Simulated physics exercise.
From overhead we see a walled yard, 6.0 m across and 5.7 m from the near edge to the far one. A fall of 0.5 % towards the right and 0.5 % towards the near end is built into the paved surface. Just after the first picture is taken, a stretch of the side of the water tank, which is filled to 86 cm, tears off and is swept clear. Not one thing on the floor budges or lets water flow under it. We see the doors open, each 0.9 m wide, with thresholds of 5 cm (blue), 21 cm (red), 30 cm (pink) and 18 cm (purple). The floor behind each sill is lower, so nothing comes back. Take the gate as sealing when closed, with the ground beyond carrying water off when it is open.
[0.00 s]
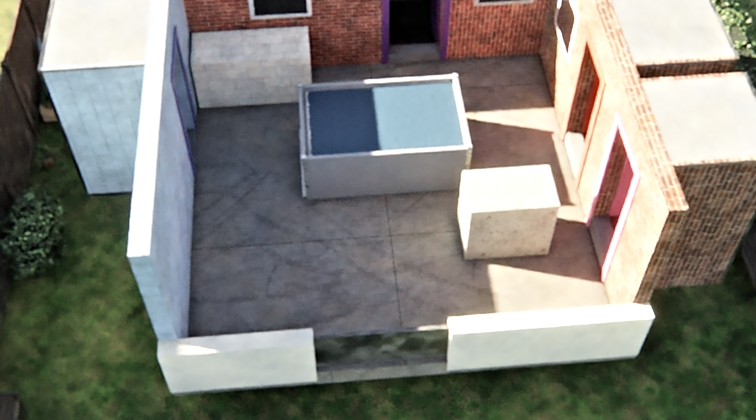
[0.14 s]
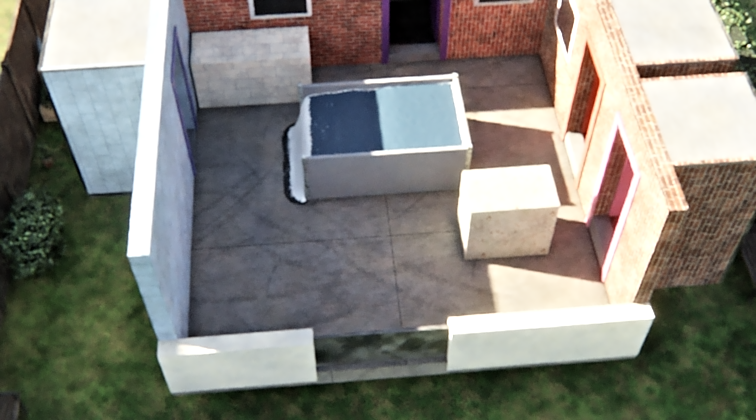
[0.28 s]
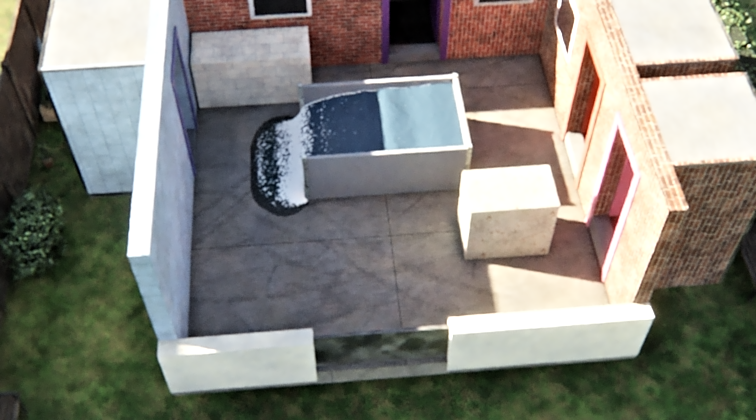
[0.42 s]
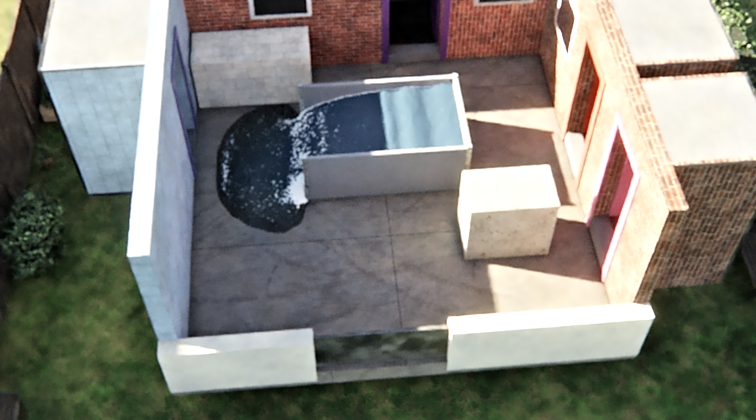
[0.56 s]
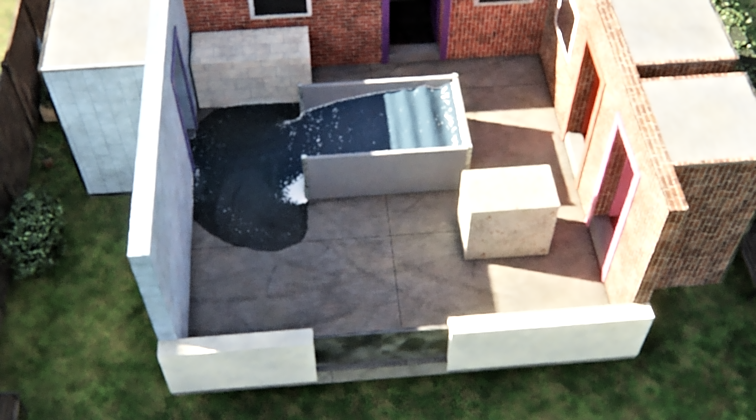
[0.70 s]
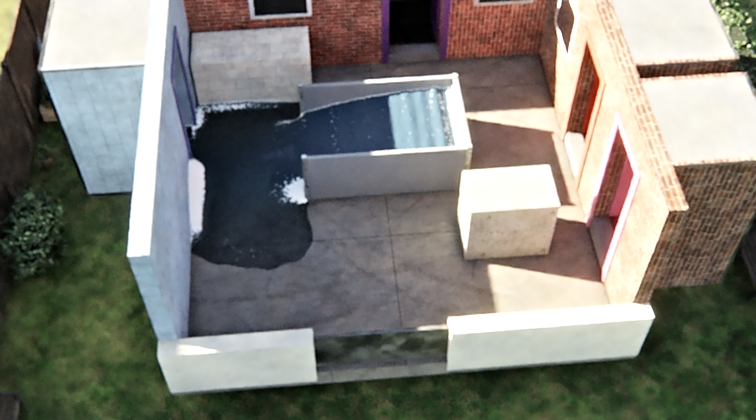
In the video, water bursts from the left end of a rectangular tank in a walled yard, foaming onto the paving and spreading in a dark pool to the left wall and toward the near side as the tank's level drops.
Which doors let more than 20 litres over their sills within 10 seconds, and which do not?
At the end, the blue door overruns the limit, the red door stops short of the limit, the pink door stops short of the limit, the purple door stops short of the limit.
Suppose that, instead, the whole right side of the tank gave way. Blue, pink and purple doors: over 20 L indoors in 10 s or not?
Then blue would come out on the high side, pink on the low side and purple on the low side.
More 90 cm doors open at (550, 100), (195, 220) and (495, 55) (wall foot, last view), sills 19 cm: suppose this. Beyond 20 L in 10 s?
Per doorway, in order: Insufficient / sufficient / insufficient.
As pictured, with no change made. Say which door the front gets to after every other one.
I'd say the red one.
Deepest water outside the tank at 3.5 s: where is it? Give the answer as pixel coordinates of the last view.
Roughly (188, 366).
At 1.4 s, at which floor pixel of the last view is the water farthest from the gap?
I'd mark it close to (188, 366).
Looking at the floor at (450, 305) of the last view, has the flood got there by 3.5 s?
By then the spot is drenched.
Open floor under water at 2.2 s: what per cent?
Near 30 per cent is wet.
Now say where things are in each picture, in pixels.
In the first frame, still water, 86 cm deep, in the water tank at (382, 119).
In the second frame, water pours out at (306, 147) and has run 0.8 m, to (303, 202); typically 7 cm deep outside, 86 cm at the water tank's back.
In the third frame, the front is at (276, 210), 1.1 m from the gap at (307, 150); 1.3 m2 of floor is under water; 86 cm left at the back of the water tank.
In the fourth frame, water pours out at (307, 151) and has run 1.5 m, to (237, 213); typically 11 cm deep outside, 86 cm at the water tank's back.
In the fifth frame, the front is at (194, 213), 2.0 m from the gap at (307, 152); 4.6 m2 of floor is under water; 80 cm left at the back of the water tank.
In the sixth frame, water pours out at (307, 152) and has run 2.4 m, to (192, 247); typically 9 cm deep outside, 72 cm at the water tank's back.
After 1.4 s water covers 25 % of the floor and is deepest (48 cm) near (206, 182); blue door 37 cm at the sill, 221 L in, red door not reached, pink door not reached, purple door not reached.
After 2.2 s water covers 30 % of the floor and is deepest (42 cm) near (188, 354); blue door 39 cm at the sill, 506 L in, red door not reached, pink door not reached, purple door not reached.
After 3.5 s water covers 50 % of the floor and is deepest (28 cm) near (188, 366); blue door 23 cm at the sill, 773 L in, red door not reached, pink door not reached, purple door 1 cm at the sill, 0 L in.
After 6.0 s water covers 85 % of the floor and is deepest (20 cm) near (578, 336); blue door 11 cm at the sill, 904 L in, red door 3 cm at the sill, 0 L in, pink door 15 cm at the sill, 0 L in, purple door 5 cm at the sill, 0 L in.
After 10.0 s water covers 95 % of the floor and is deepest (13 cm) near (591, 335); blue door 4 cm at the sill, 926 L in, red door 8 cm at the sill, 0 L in, pink door 11 cm at the sill, 0 L in, purple door 8 cm at the sill, 0 L in.
